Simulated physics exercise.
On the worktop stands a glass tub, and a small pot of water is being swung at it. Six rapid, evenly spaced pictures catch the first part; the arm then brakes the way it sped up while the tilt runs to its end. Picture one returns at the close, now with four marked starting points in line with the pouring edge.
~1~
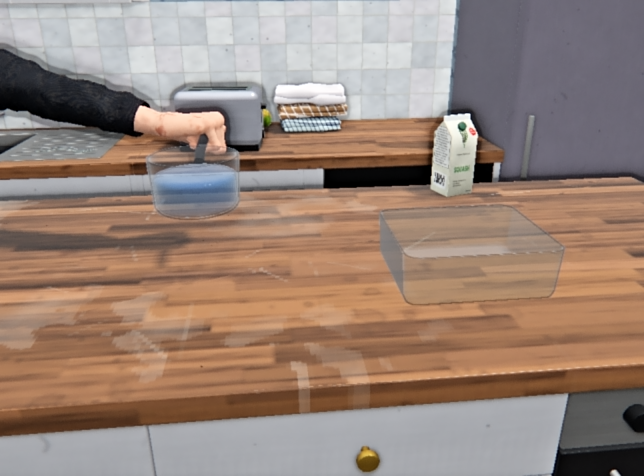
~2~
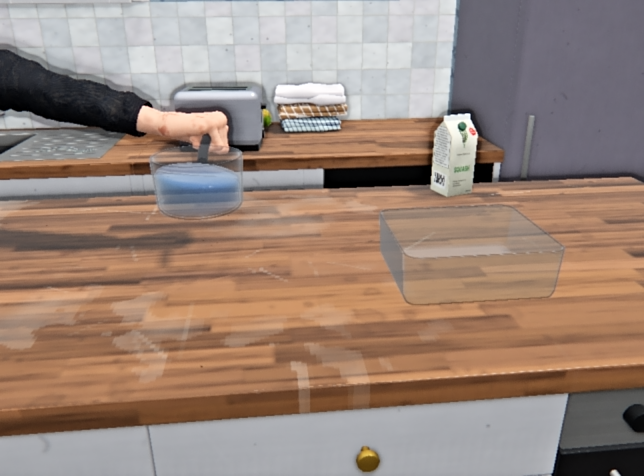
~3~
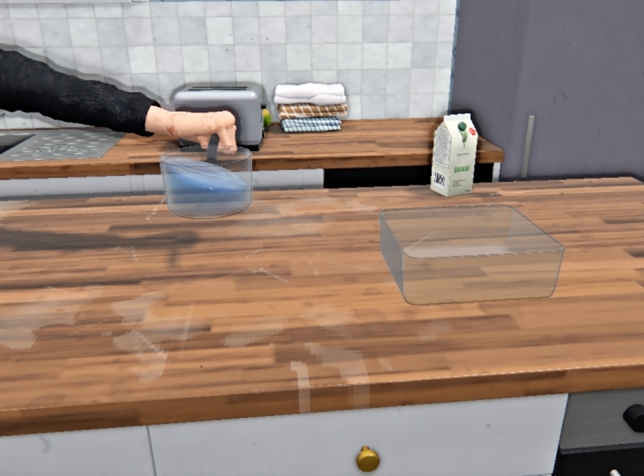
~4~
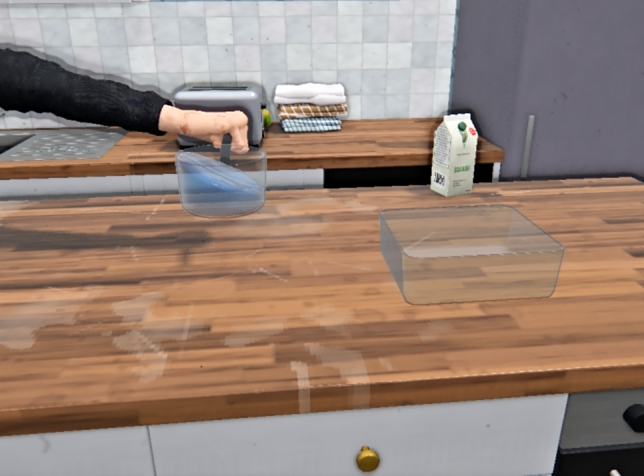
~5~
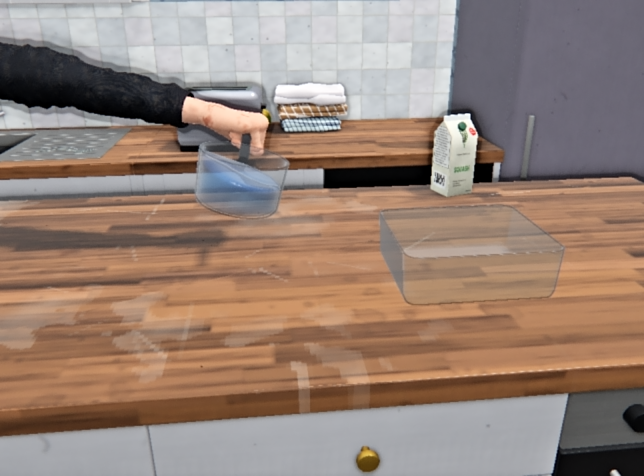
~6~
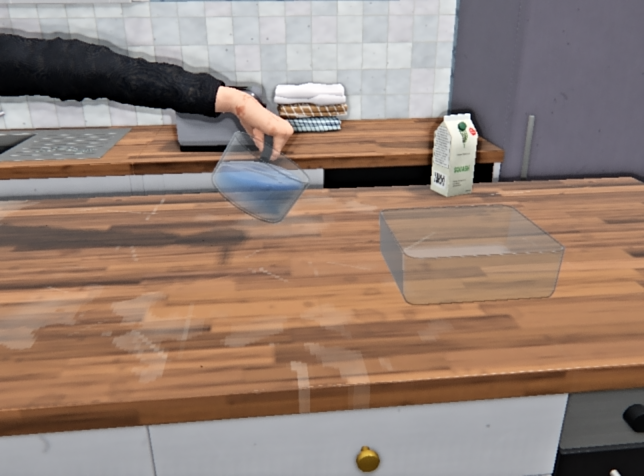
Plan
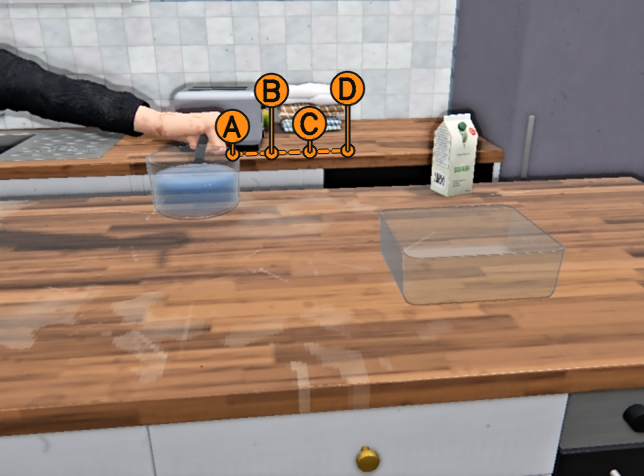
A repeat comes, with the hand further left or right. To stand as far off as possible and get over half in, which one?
It is B.
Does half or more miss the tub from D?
No.
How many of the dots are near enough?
Three.
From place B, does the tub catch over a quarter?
Yes, clearly.
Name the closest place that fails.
Here it is place A.
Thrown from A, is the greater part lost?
Yes, that goes wrong.
On the marked copy, A at (232, 154); B at (271, 152); C at (309, 151); D at (347, 150).
With A, about 12 % lands in the tub, 84 % falls short and 4 % goes beside or beyond.
With B, about 77 % lands in the tub, 9 % falls short and 14 % goes beside or beyond.
With C, about 69 % lands in the tub, 2 % falls short and 28 % goes beside or beyond.
With D, about 72 % lands in the tub, 8 % falls short and 20 % goes beside or beyond.
